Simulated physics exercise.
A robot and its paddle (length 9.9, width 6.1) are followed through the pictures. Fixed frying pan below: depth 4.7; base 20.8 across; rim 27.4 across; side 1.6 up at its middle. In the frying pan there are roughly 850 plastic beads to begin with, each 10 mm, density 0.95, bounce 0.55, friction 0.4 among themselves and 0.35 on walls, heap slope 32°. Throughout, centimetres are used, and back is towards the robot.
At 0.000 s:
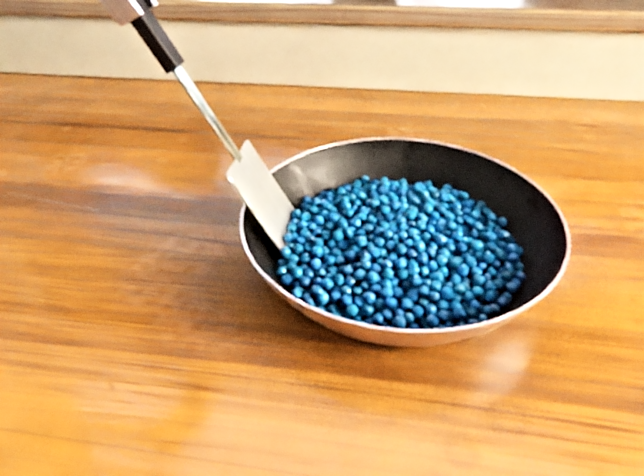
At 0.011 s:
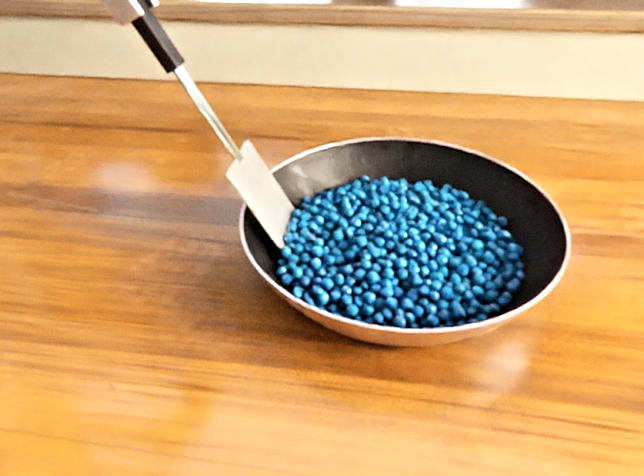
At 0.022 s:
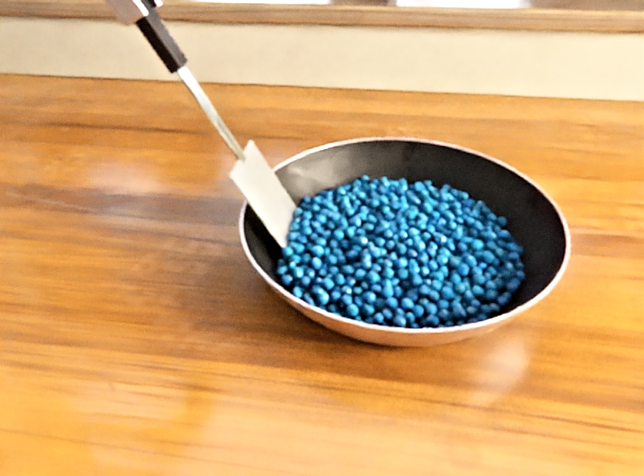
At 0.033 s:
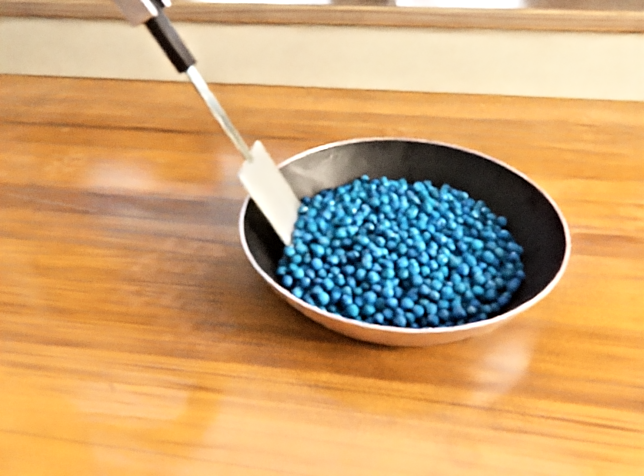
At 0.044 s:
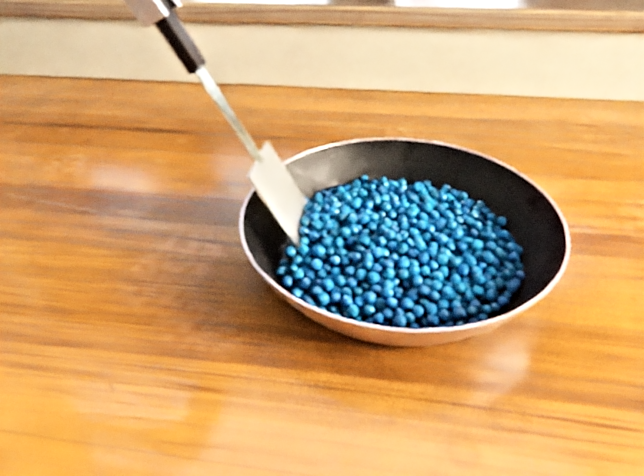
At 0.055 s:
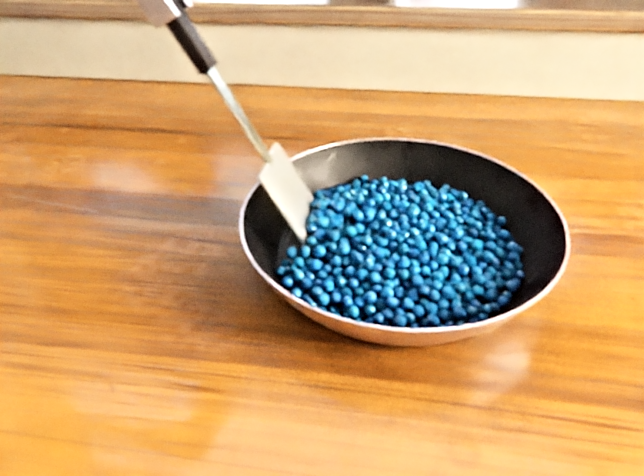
A white paddle with a dark handle stood tilted at the left side of a frying pan full of blue beads, then slid slightly right against the pile, which barely changed.
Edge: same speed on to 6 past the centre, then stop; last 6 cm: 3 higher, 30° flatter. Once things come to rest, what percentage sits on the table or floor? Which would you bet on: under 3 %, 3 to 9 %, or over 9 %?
I would bet on under 3 %.
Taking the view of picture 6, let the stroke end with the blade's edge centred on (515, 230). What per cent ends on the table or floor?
5 %.
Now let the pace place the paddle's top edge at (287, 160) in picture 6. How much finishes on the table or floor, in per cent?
Some 5 percent.
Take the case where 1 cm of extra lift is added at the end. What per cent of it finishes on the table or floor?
It comes to around 0 percent.
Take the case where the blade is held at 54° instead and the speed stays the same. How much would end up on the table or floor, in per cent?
0 %.
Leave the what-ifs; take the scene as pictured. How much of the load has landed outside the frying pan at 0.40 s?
Some 0 per cent of the load.
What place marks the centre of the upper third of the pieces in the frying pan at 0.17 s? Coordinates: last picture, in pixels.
(426, 231).
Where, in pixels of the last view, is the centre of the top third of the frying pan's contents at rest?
Look near (486, 238).
By 0.11 s, sloping 62°, highest piece 6 above the table; 846 in the frying pan.
By 0.17 s, sloping 51°, highest piece 7 above the table; 846 in the frying pan.
By 0.40 s, sloping 32°, highest piece 5 above the table; 840 in the frying pan, 4 on the table or floor, 2 on the blade or in flight.
By 1.45 s, sloping 32°, highest piece 5 above the table; 840 in the frying pan, 6 on the table or floor.
Final count, 840 in the frying pan, 6 on the table or floor. That is 1 % on the table or floor.
